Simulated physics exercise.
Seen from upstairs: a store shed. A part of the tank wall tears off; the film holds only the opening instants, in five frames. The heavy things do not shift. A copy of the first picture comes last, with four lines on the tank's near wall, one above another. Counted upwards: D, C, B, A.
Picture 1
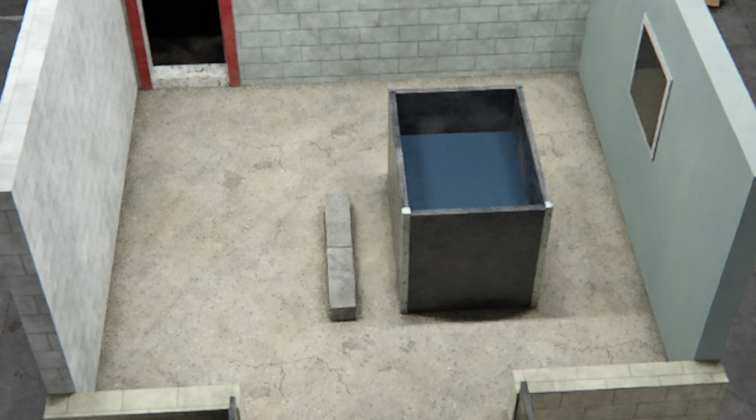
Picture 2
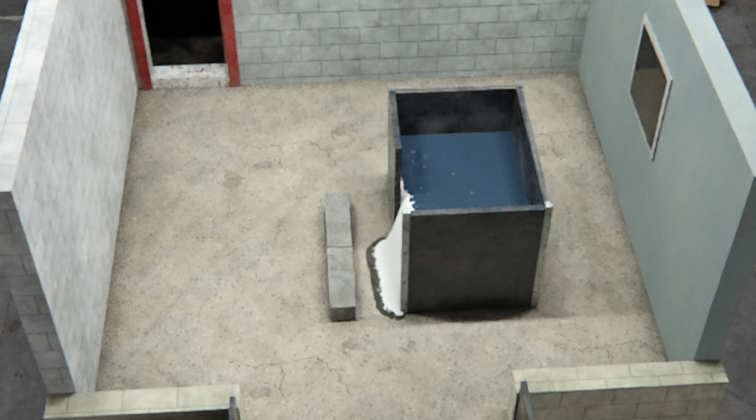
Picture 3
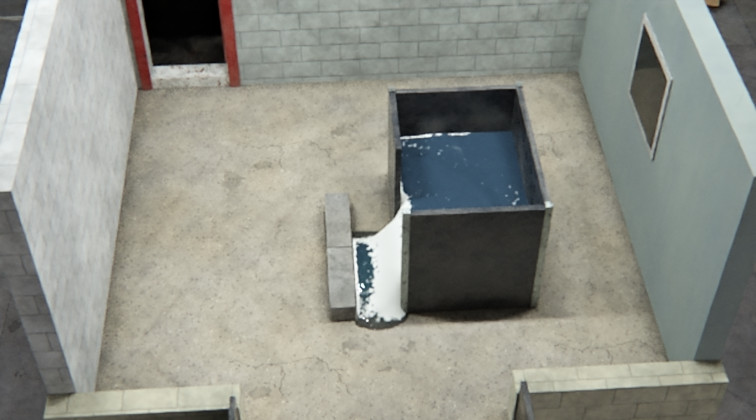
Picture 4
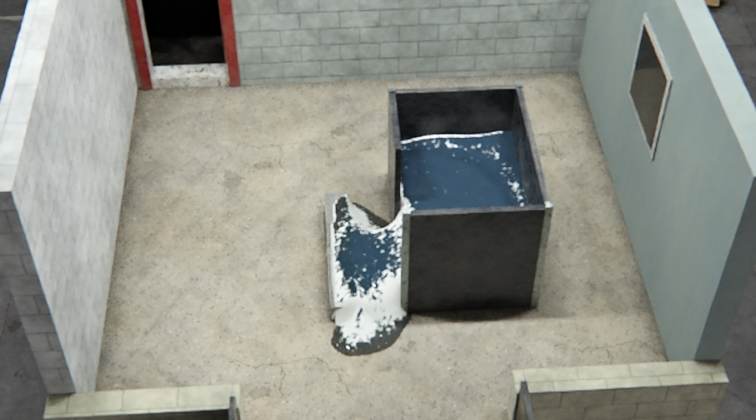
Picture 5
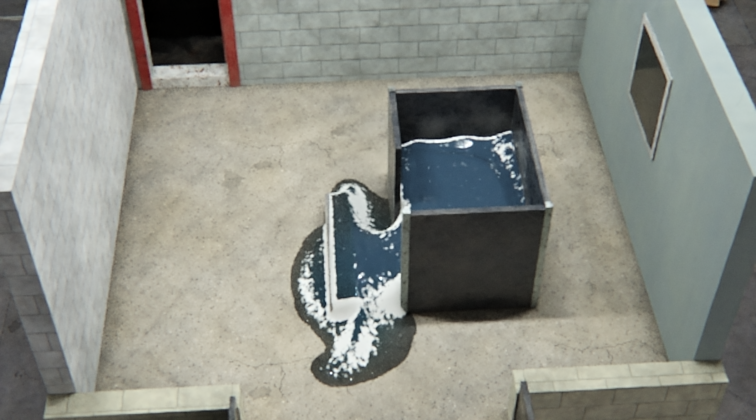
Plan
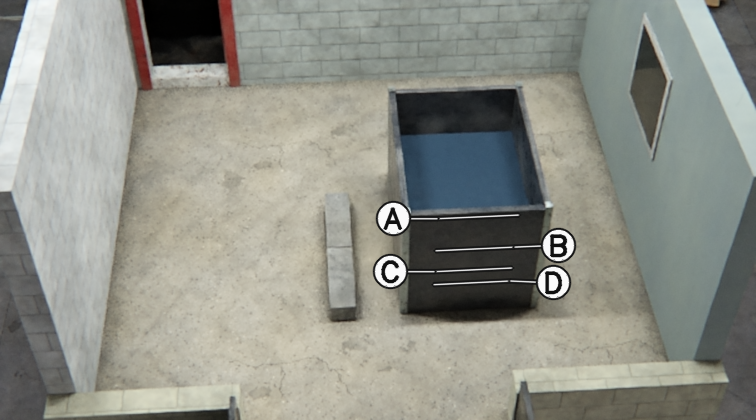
At first, dark blue water sits still in a black tank beside a low gray block inside a roofless shed with a red doorway. Water then pours from the tank's left side, foaming white against the block, before it washes over and around it, spreading a dark wet patch across the floor.
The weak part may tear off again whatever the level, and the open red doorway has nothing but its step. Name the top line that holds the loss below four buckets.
Take B.
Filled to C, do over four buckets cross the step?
No.
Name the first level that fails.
That would be A.
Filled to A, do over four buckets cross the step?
Yes, it does.
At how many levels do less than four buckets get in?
Three of them.
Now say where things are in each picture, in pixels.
The first picture shows water in the tank at rest, its middle at (463, 189); foot of the red doorway at (192, 87); open gate at (377, 373).
The second picture shows front seen at (398, 293), 1 % of the ground wet.
The third picture shows front seen at (355, 238), 2 % of the ground wet.
The fourth picture shows front seen at (353, 207), 5 % of the ground wet.
The fifth picture shows front seen at (346, 185), 9 % of the ground wet.
On the marked copy, A at (478, 216); B at (475, 248); C at (473, 269); D at (472, 282); from the bottom up D, C, B, A.
With A, about 9 bucketfuls get in.
With B, a splash gets over, under a bucket.
With C, nothing gets over.
With D, nothing gets over.
